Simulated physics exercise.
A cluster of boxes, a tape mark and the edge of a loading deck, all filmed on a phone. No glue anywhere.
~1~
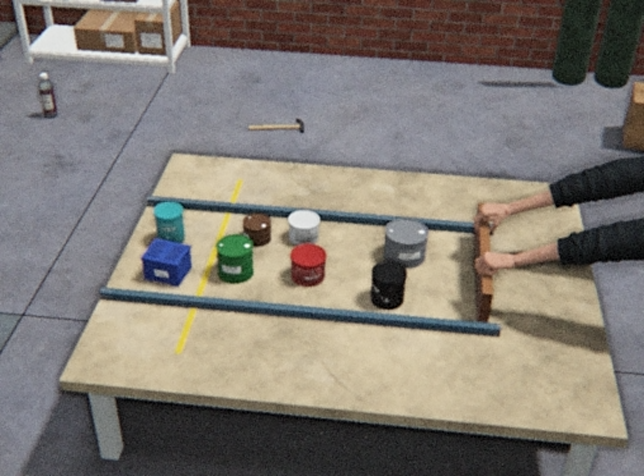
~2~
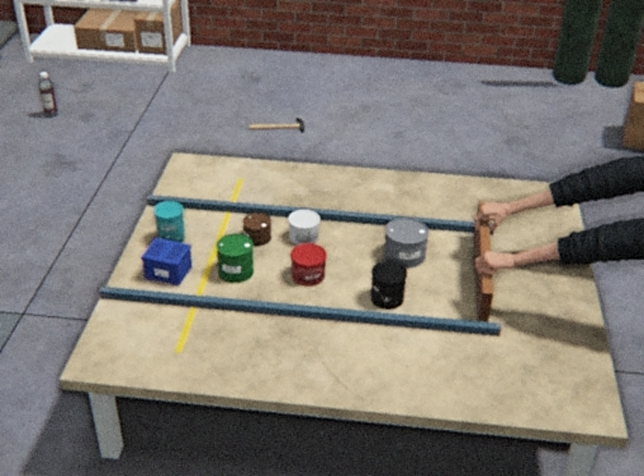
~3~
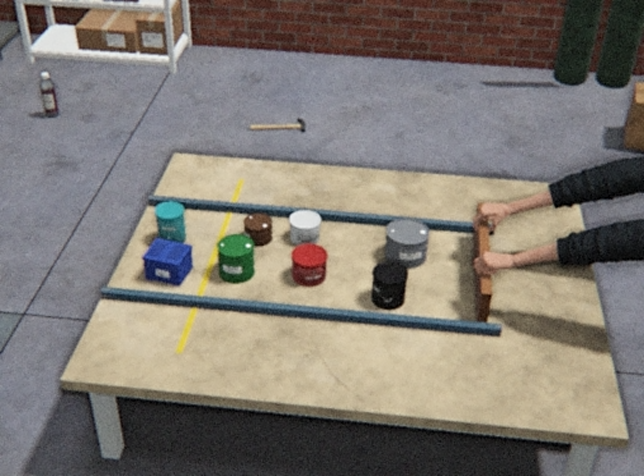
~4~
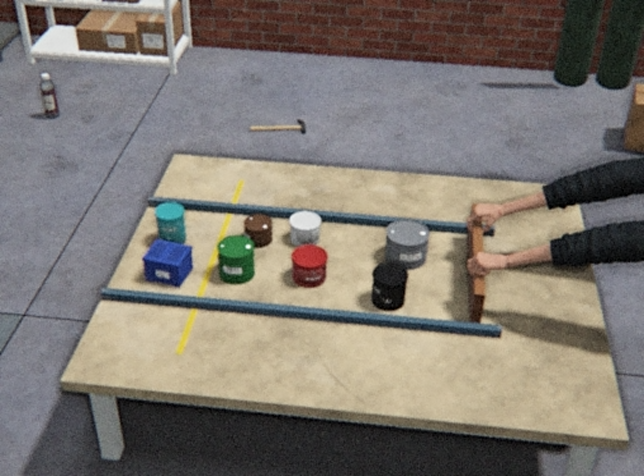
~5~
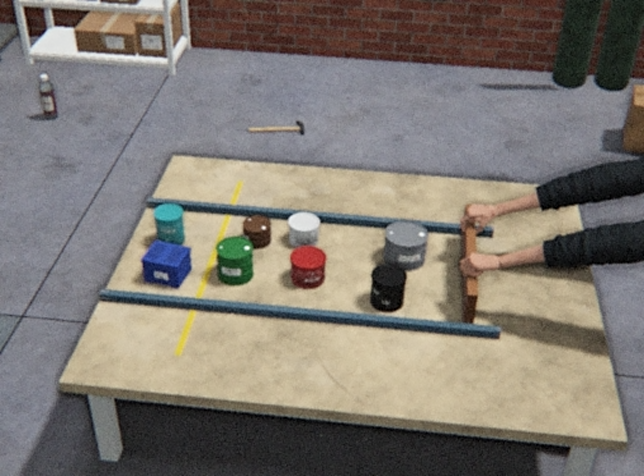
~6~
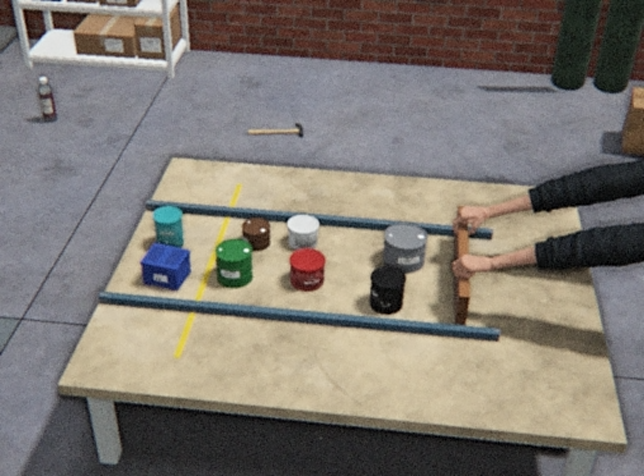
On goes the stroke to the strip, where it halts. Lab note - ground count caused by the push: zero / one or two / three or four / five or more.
Ground count: Zero.
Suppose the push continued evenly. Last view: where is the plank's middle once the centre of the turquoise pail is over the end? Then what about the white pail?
The middle is at (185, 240) when it's the turquoise pail, and at (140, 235) when it's the white pail.
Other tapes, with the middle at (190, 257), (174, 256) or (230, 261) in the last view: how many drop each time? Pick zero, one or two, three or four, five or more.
Result per tape, in order - just one or two / 1 or 2 / zero.
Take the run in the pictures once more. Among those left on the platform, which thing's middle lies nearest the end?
The foremost one is the blue tote.
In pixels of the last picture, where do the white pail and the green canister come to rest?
The white pail ends up near (210, 216), and the green canister near (155, 260).
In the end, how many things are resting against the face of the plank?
The figure is 4.
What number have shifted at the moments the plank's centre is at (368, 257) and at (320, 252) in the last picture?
Note: First position 2; second position 4.
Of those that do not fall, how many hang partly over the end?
The count is 1.
A little later, none off yet; turquoise pail at rest near (169, 229); blue tote at rest near (166, 267); green canister at rest near (234, 263).
Next, none off yet; turquoise pail at rest near (169, 229); blue tote shifted a little near (162, 267); green canister shifted about its own width near (202, 262).
When it is over, the number that fall off is zero.
